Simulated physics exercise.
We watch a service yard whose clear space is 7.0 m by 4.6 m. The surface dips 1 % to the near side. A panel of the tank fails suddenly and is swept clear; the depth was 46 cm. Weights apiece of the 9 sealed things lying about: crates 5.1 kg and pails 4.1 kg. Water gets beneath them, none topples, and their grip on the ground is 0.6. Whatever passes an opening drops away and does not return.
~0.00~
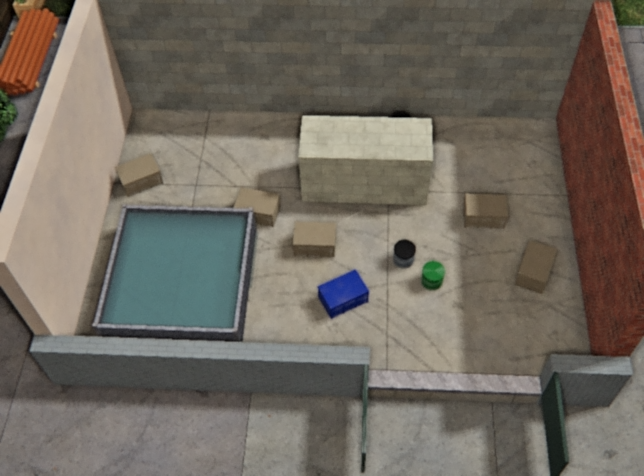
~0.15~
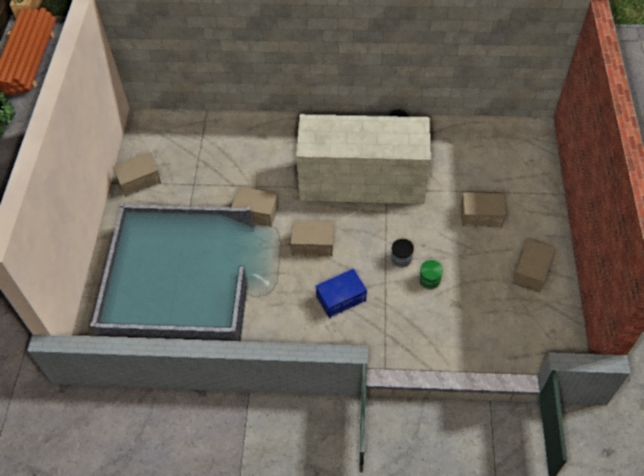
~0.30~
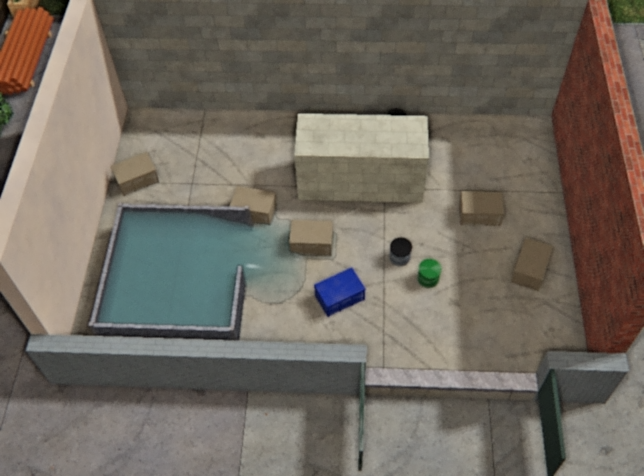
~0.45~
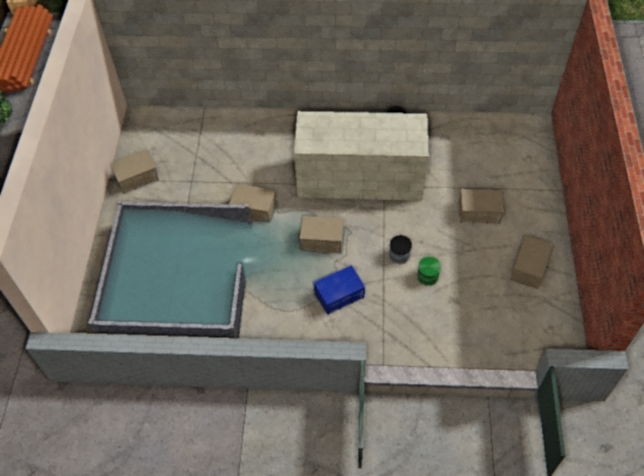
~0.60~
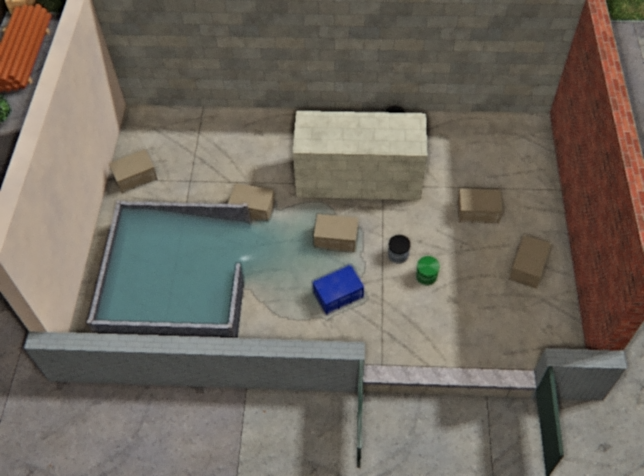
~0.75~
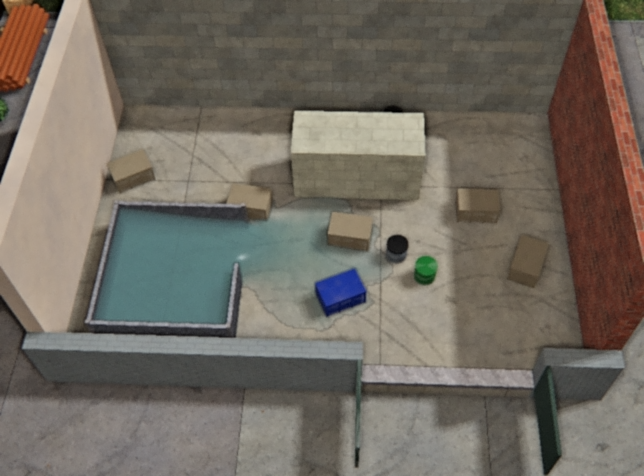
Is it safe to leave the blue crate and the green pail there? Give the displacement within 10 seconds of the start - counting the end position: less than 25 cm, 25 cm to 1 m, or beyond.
Blue crate travels far, green pail gets carried off.
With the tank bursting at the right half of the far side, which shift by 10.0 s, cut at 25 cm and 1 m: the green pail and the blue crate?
In that case the green pail barely shifts, the blue crate barely shifts.
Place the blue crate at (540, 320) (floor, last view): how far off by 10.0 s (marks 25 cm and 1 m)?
It ends far away.
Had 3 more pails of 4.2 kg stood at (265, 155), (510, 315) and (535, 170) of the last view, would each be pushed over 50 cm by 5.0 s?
In that order: Short of it, more, past it.
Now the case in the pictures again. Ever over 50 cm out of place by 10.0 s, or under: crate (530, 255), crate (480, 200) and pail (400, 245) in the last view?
In turn: Past it, more, over.
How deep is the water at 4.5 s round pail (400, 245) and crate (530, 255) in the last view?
About 9 and 15 cm.
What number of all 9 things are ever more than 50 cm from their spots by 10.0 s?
6 of them.
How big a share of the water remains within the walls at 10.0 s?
About 72 per cent.
After 2.0 s the blue crate is near (411, 362), 1.5 m from its start, aground; the green pail is near (511, 286), 1.2 m from its start, aground; 0 of 9 are out; 1 afloat.
After 4.5 s the blue crate has gone out; the green pail is near (428, 355), 1.4 m from its start, aground; 1 of 9 are out; 3 afloat.
After 7.0 s the blue crate has gone out; the green pail has gone out; 3 of 9 are out; 3 afloat.
After 10.0 s the blue crate has gone out; the green pail has gone out; 3 of 9 are out; 3 afloat.
